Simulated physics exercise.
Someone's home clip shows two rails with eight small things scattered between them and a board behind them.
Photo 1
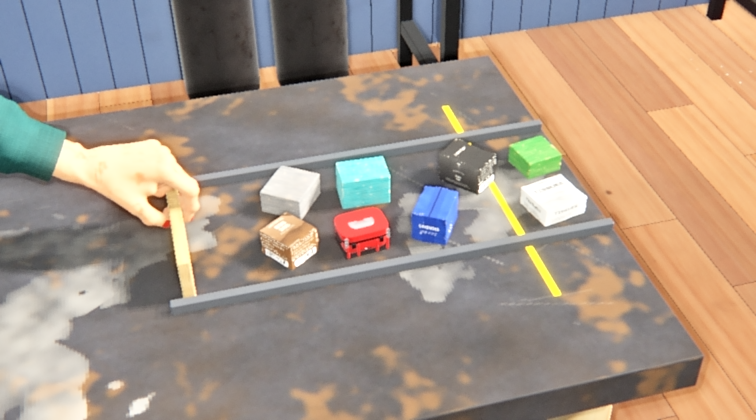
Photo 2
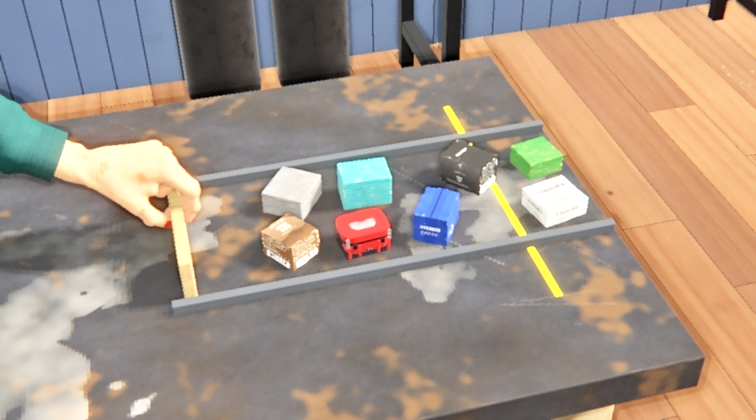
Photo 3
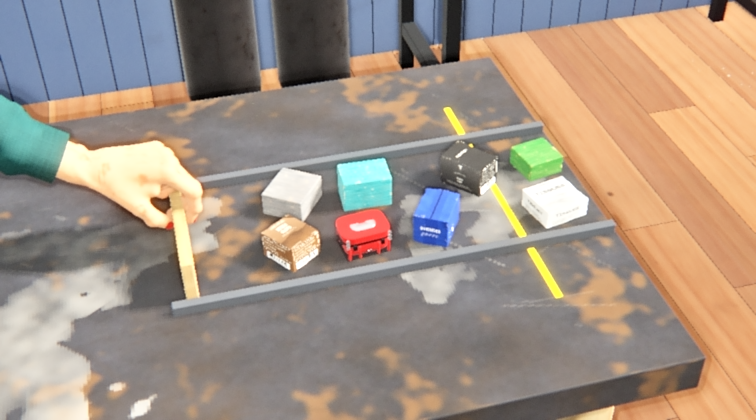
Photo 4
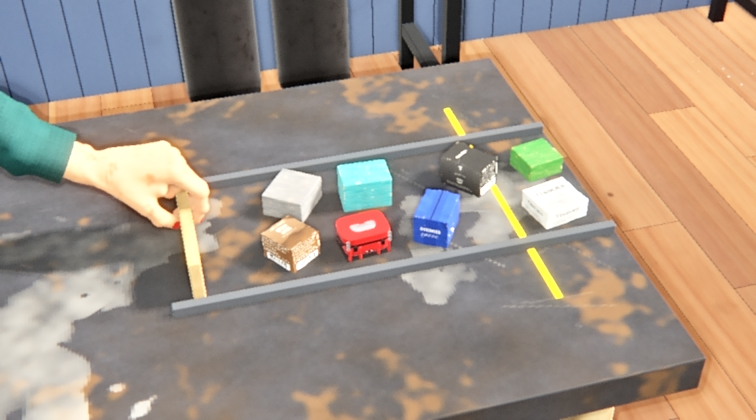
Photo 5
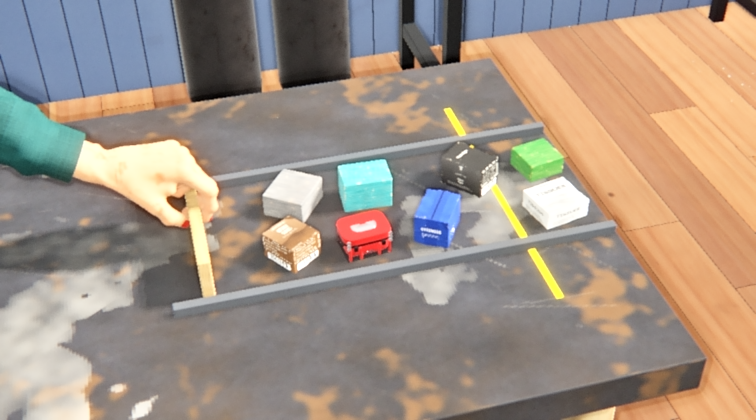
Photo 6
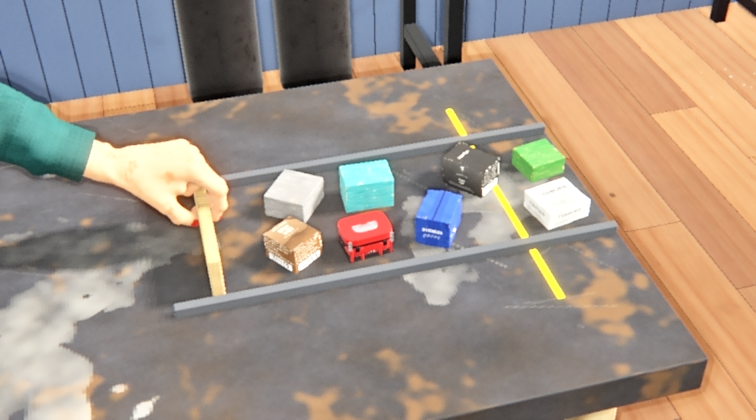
The video shows a hand in a green sleeve holding a wooden strip between two grey rails on a dark, mottled table, then sliding it slightly right toward eight small, colourful boxes and blocks, which stay almost still.
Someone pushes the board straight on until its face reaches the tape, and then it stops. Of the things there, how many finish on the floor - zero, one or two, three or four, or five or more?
Three or four finish on the floor.
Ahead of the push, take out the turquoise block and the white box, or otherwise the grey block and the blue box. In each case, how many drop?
Try one: 2; try two: 2.
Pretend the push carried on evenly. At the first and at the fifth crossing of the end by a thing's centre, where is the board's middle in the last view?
In pixels, around (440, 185) followed by around (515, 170).
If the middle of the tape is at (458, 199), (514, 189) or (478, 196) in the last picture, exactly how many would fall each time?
Tallies in the order given: 2, 4, 2.
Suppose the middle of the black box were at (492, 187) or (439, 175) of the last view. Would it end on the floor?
Place by place, it falls; falls.
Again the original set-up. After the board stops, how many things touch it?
Contact count: 2.
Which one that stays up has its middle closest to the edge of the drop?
Answer: The turquoise block.
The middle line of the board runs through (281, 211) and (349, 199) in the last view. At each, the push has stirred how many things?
2, then 5.
Soon after, none off yet; green block at rest near (538, 161); white box at rest near (556, 203); black box at rest near (471, 170).
Then, none off yet; green block at rest near (538, 161); white box at rest near (559, 203); black box moved about its own width near (502, 165).
By the end, the number that fall off is three or four; fallen, blue box, black box, white box and green block.
